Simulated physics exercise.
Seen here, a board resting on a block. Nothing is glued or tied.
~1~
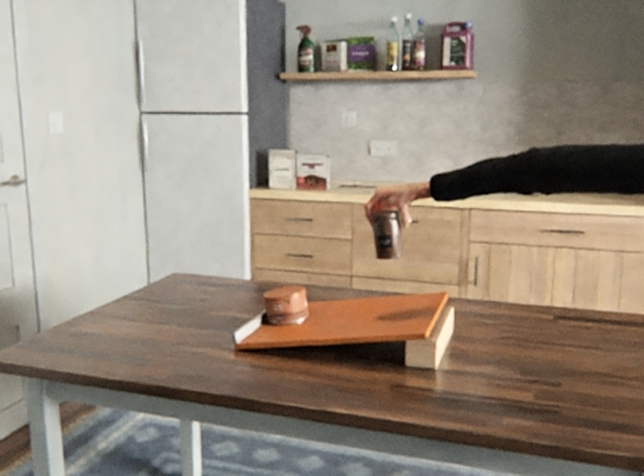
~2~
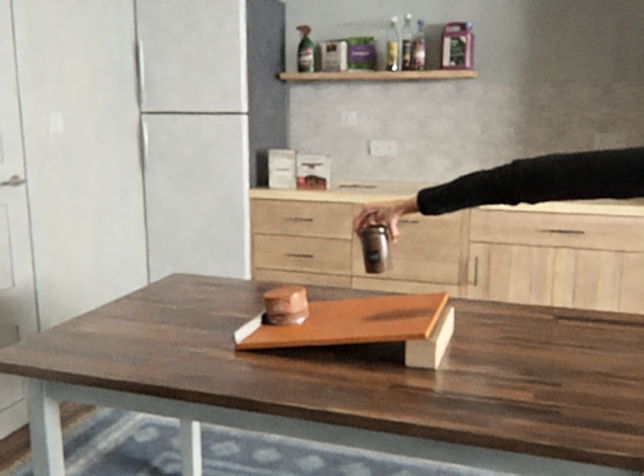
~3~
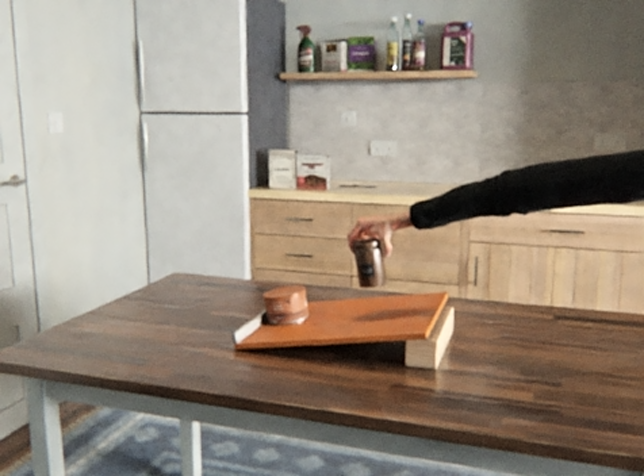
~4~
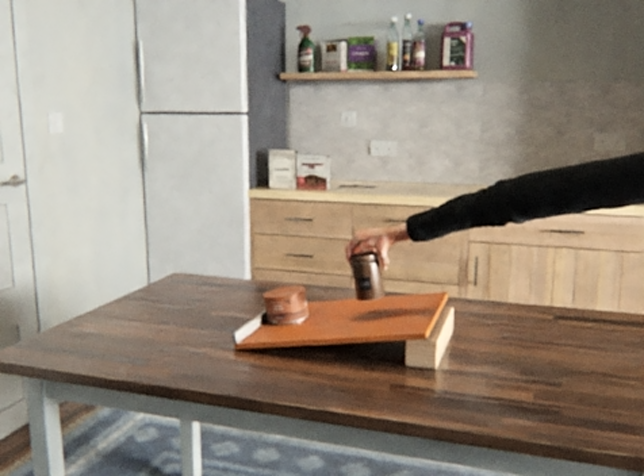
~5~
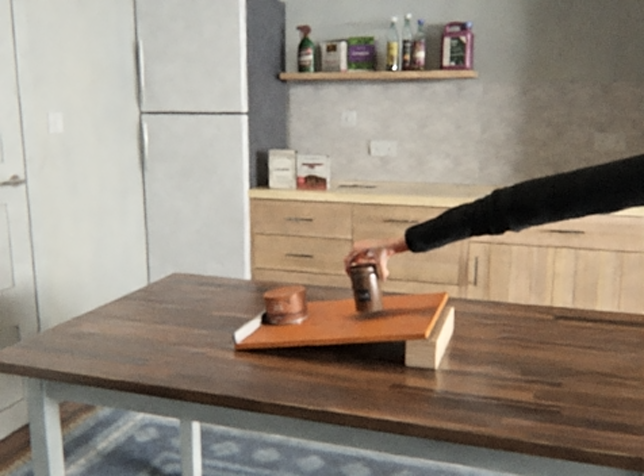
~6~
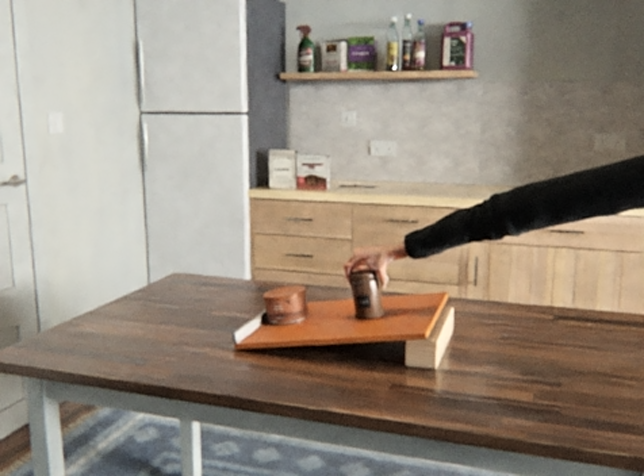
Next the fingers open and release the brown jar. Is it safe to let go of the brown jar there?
Outcome: The brown jar remains at rest.
Then, 0.20 s later than the last frame, all is still.
Then, 0.50 s later than the last frame, brown jar resting near (367, 294).
When it is over, both as before. End places, in pixels of the last picture, brown jar near (367, 294). The brown jar stays where it is put.
